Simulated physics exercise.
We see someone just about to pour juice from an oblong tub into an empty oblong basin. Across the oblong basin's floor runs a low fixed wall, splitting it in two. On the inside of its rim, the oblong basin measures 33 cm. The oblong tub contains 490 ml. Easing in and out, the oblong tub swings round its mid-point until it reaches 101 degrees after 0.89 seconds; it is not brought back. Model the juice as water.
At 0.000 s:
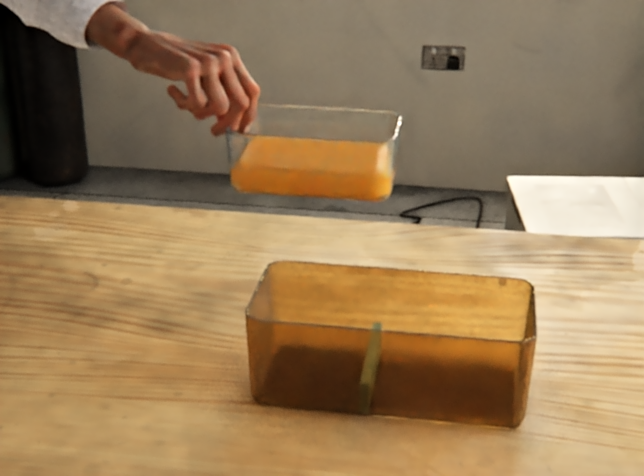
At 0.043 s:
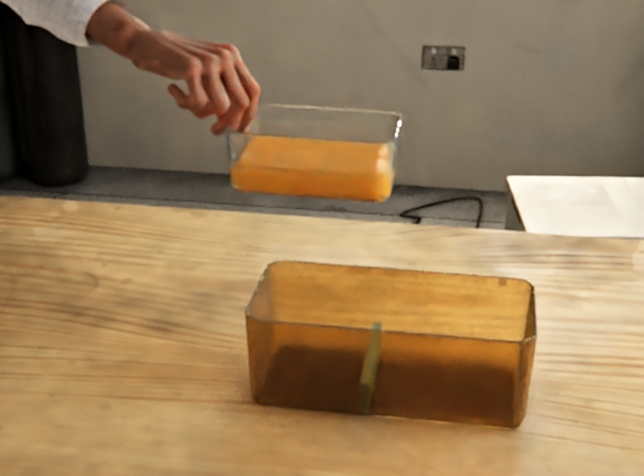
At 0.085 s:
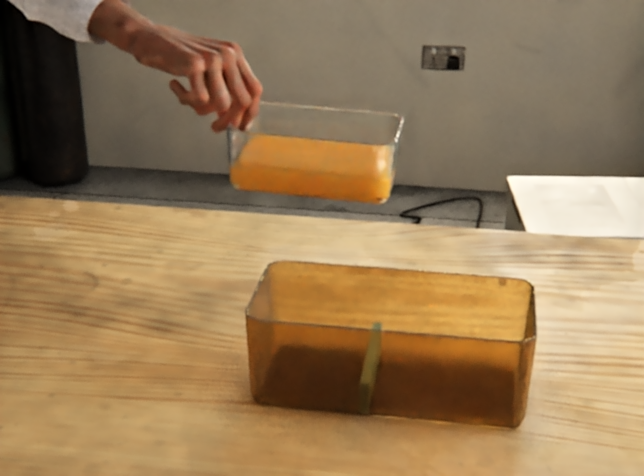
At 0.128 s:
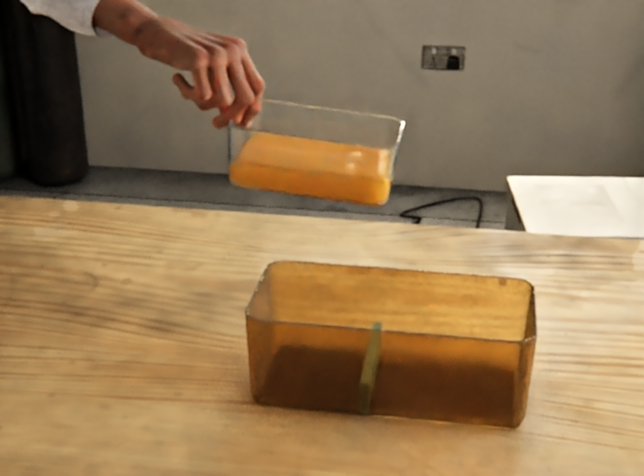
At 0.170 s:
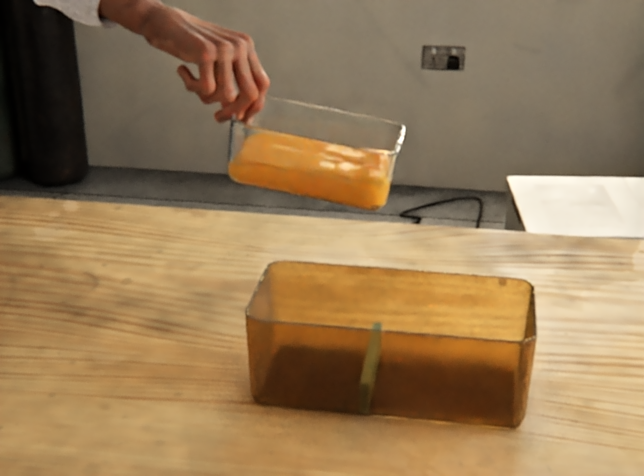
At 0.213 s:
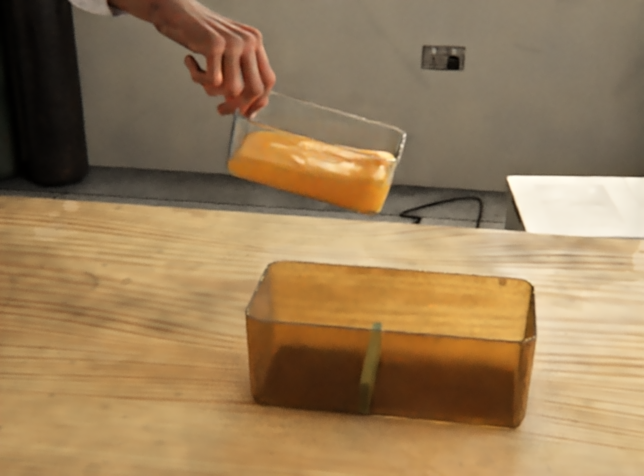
A hand slowly tilts a clear tub of orange juice rightward above a divided amber basin.
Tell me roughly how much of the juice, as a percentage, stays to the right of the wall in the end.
Around 83 per cent stays on the right.
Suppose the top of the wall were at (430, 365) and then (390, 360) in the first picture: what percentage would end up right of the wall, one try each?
Try 1: 40 %; try 2: 70 %.
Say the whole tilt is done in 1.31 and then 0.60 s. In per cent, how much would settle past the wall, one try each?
Try 1: Approx. 90 %; try 2: Approx. 85 %.
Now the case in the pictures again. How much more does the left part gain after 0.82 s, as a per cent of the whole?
That is roughly 9 in a hundred of the whole.
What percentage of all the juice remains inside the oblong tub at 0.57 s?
40 %.
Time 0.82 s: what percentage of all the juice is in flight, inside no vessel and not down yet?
In-air share: About 8 %.
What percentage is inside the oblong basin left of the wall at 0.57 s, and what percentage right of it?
Left roughly 0, right roughly 5.
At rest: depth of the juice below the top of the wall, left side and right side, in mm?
Some 38 mm on the left and 26 mm on the right.
By 0.57 s the tilt is 71° and 41 per cent is still to pour, 0 is left of the wall and 5 right of it.
By 0.82 s the tilt is 100° and 14 per cent is still to pour, 6 is left of the wall and 72 right of it.
By 1.10 s the tilt is 101° and 1 per cent is still to pour, 13 is left of the wall and 82 right of it.
By 1.39 s the tilt is 101° and 0 per cent is still to pour, 15 is left of the wall and 83 right of it.
At rest 15 per cent lies left of the wall, 83 right of it and 2 outside.
